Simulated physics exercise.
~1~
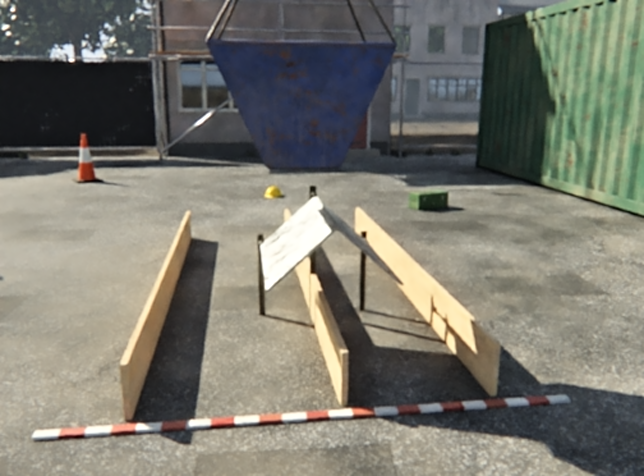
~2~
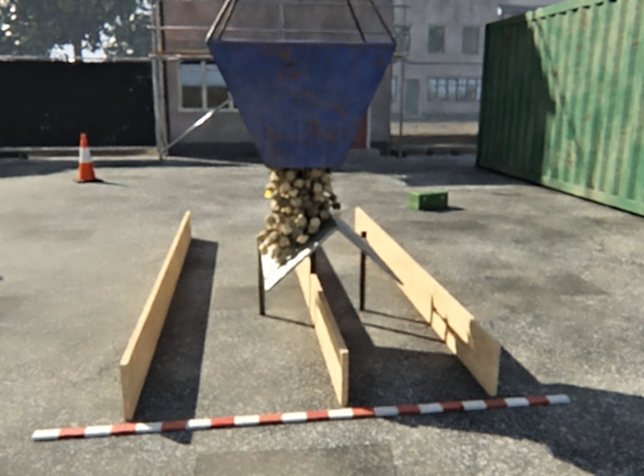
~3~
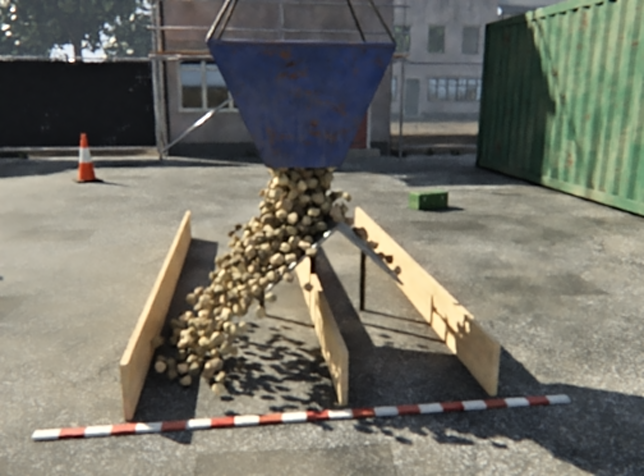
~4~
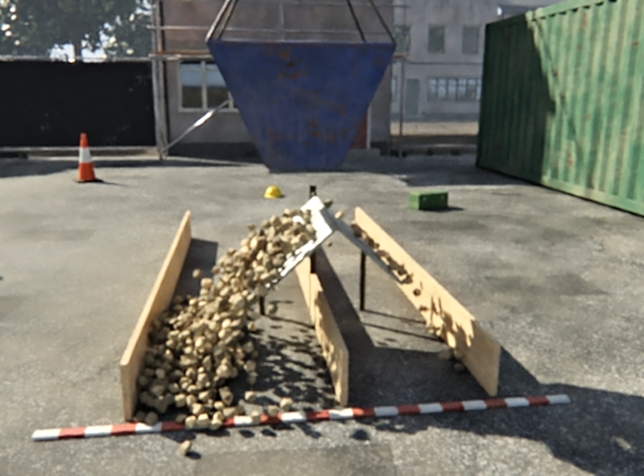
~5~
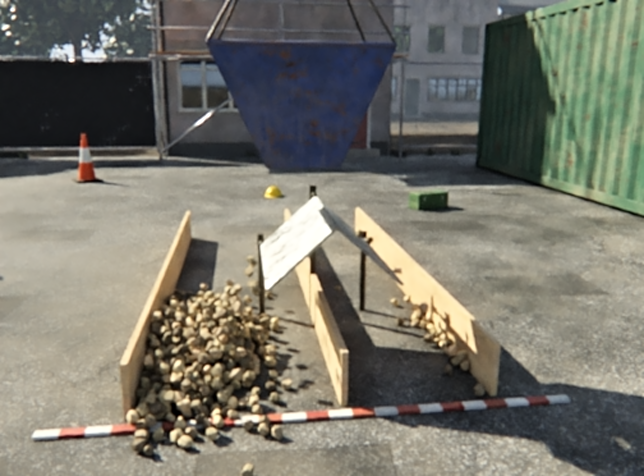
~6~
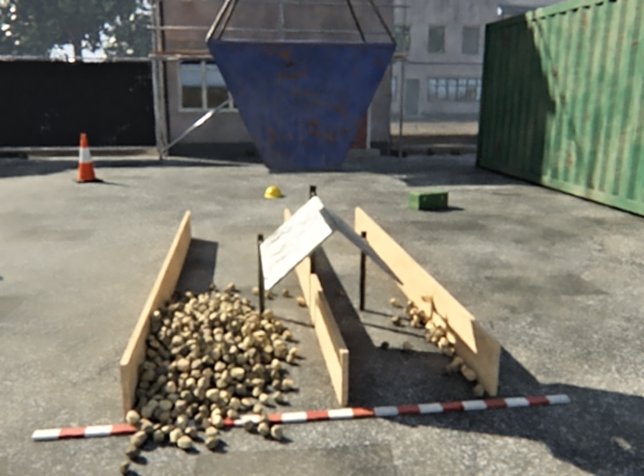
In a paved yard, stones pouring from a blue skip onto sloping plates, most settling in the left bay, few right.
